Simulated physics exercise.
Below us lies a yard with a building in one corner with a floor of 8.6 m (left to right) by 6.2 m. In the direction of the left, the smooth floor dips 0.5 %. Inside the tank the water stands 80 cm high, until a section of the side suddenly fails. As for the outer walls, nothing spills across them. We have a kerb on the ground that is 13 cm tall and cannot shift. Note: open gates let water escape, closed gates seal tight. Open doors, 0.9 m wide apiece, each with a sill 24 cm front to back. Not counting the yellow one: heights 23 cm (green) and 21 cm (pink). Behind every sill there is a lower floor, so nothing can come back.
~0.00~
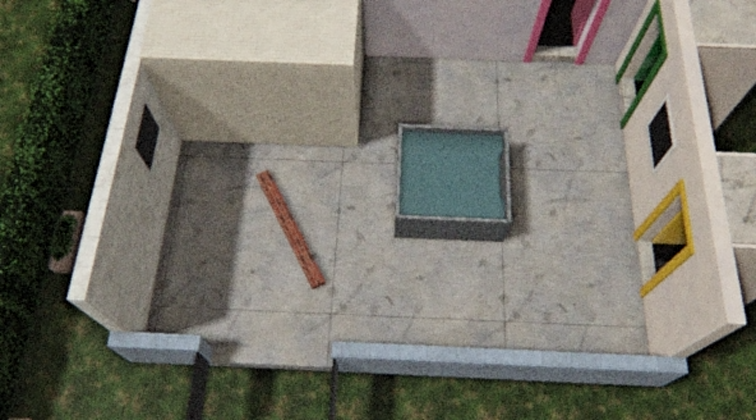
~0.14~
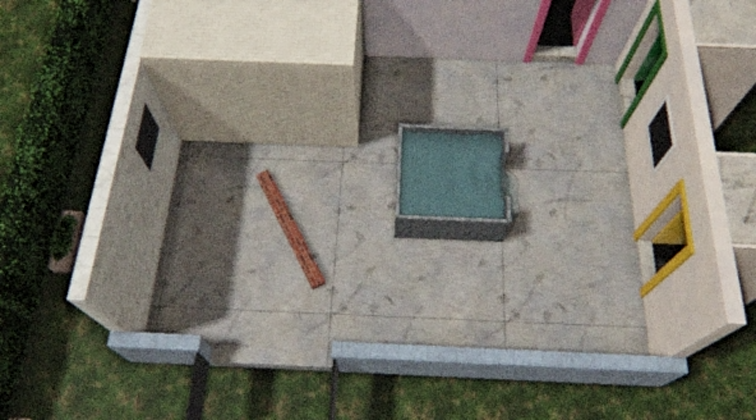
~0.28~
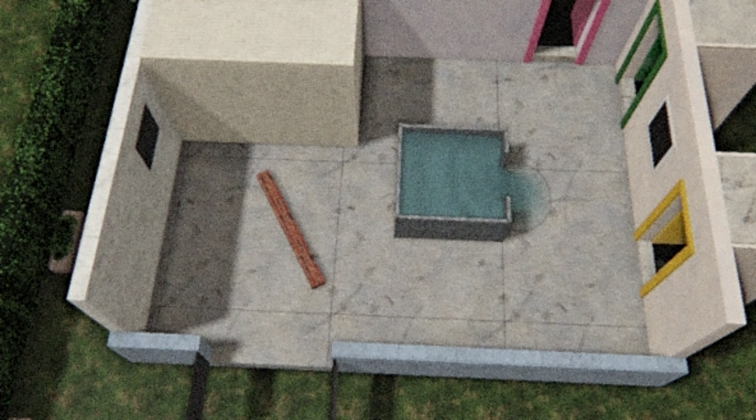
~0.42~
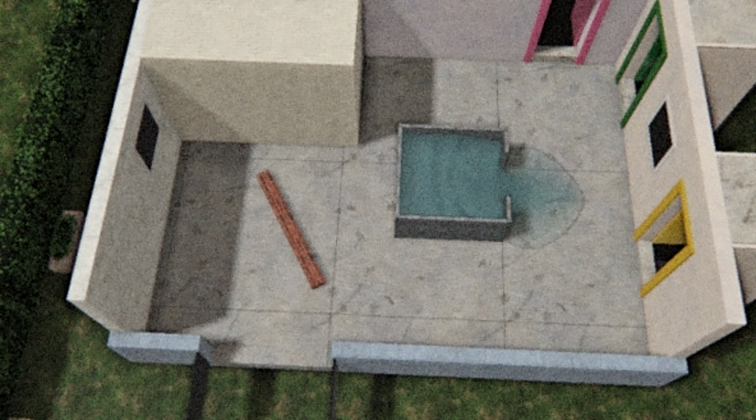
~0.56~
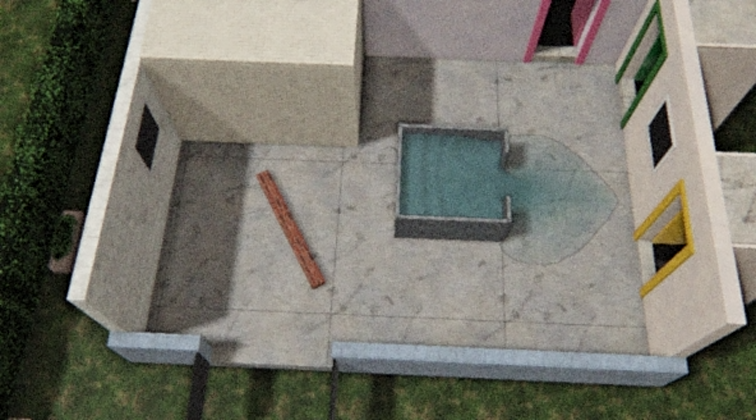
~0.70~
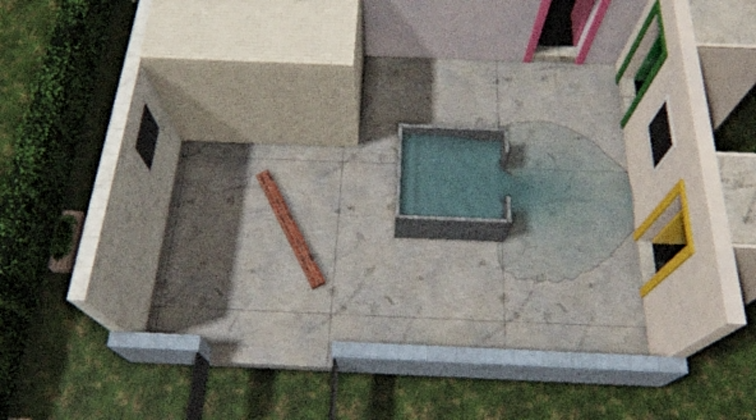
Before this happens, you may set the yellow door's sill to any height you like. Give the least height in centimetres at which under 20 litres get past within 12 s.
19 cm.
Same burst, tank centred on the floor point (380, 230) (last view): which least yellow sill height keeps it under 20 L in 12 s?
Roughly 20 cm is needed.
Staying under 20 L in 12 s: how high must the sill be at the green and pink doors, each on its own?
You'd want about 13.0 centimetres at green and about 12.5 centimetres at pink.
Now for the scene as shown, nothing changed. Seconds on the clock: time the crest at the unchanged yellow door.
Around 1.6 s, give or take.
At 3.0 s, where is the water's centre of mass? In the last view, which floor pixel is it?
The centre of all the water is around (522, 193).
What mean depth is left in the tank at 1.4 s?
It averages close to 53 centimetres.
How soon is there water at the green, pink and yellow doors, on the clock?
Arrival times: Green 1.2 seconds, pink 2.0 seconds, yellow 0.9 seconds.
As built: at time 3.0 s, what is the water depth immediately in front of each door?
Before green it's 12 cm, before pink 17 cm, before yellow 16 cm.
After 1.4 s water covers 20 % of the floor, deepest (38 cm) near (509, 197); 21 cm at the yellow door, 15 litres in over its 9 cm sill.
After 3.0 s water covers 30 % of the floor, deepest (28 cm) near (643, 356); 16 cm at the yellow door, 101 litres in over its 9 cm sill.
After 12.0 s water covers 95 % of the floor, deepest (10 cm) near (370, 102); 5 cm at the yellow door, 138 litres in over its 9 cm sill.
At the yellow door as built, the water arrived by 0.9 s and peaked near 22 cm at 1.6 s.
With a sill of 16 cm, 42 litres would have come in within the 12 s; with 21.5 cm, 11 litres. So under 20 litres takes about 19 cm.
